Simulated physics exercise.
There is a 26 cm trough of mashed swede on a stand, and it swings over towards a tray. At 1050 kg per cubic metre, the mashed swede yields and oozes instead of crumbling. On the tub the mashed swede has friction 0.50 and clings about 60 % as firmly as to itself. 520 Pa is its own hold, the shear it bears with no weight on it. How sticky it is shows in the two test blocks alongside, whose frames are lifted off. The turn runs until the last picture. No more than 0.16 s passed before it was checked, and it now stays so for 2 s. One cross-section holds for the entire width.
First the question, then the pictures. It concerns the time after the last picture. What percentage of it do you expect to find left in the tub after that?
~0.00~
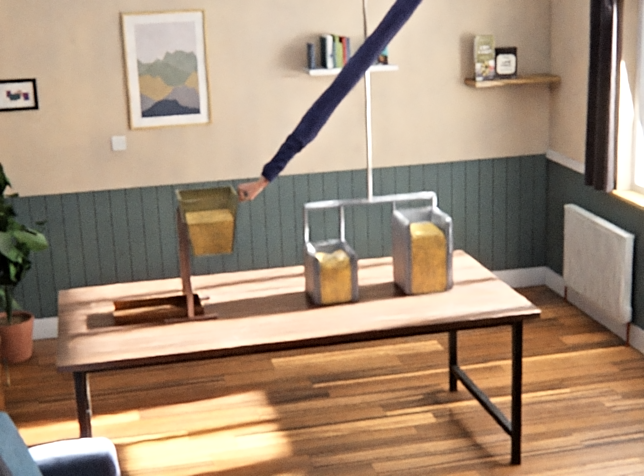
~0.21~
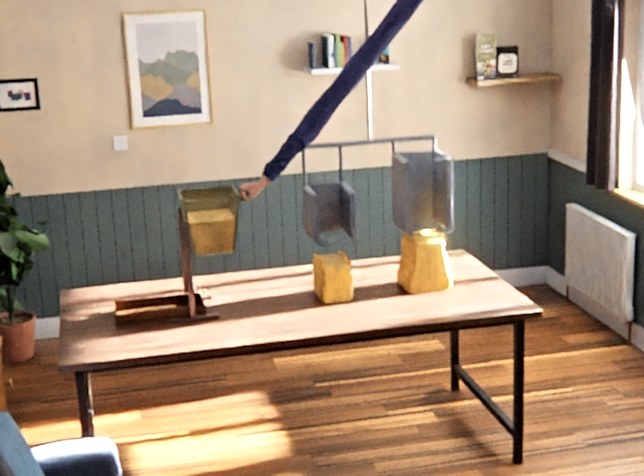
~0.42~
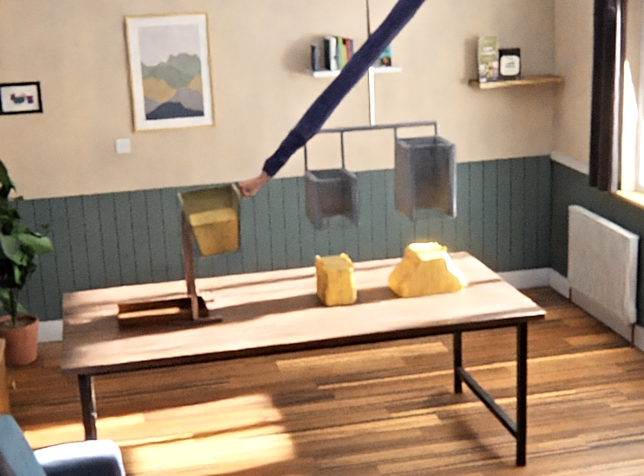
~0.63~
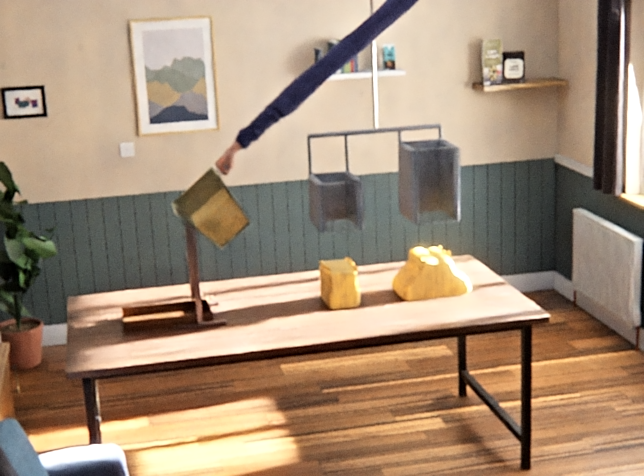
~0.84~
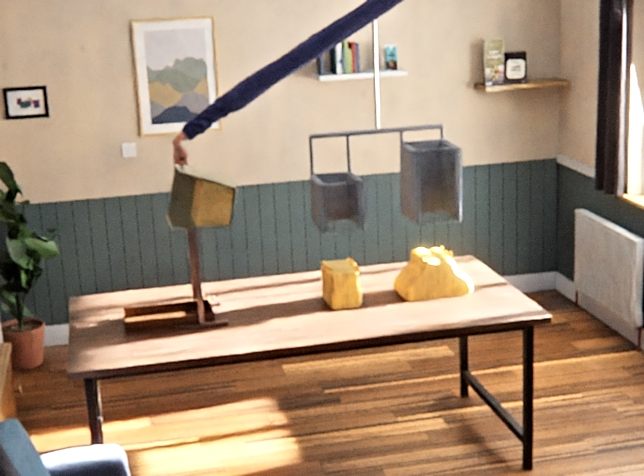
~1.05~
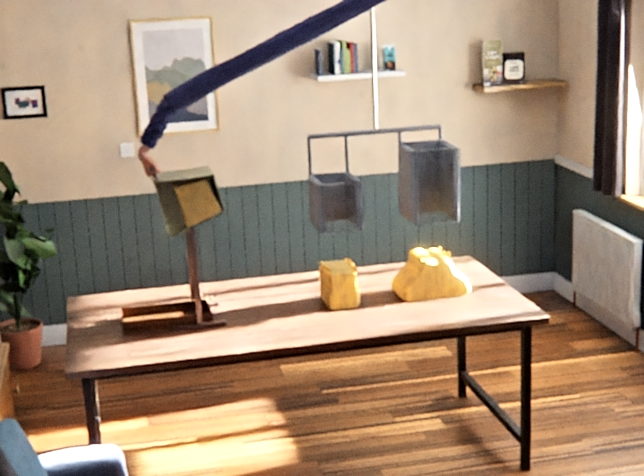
About 0 percent is left in the tub.
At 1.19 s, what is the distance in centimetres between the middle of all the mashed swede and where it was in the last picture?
Something like 6 cm, I'd say.
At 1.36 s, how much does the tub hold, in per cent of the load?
The tub holds some 65 % at that moment.
After 1.19 s, the tub is at 102 degrees and holds 100 %.
After 1.36 s, the tub is at 102 degrees and holds 66 %.
After 1.53 s, the tub is at 102 degrees and holds 23 %.
After 1.70 s, the tub is at 102 degrees and holds 0 %.
After 3.05 s, at the end, the tub is at 102 degrees and holds 0 %.
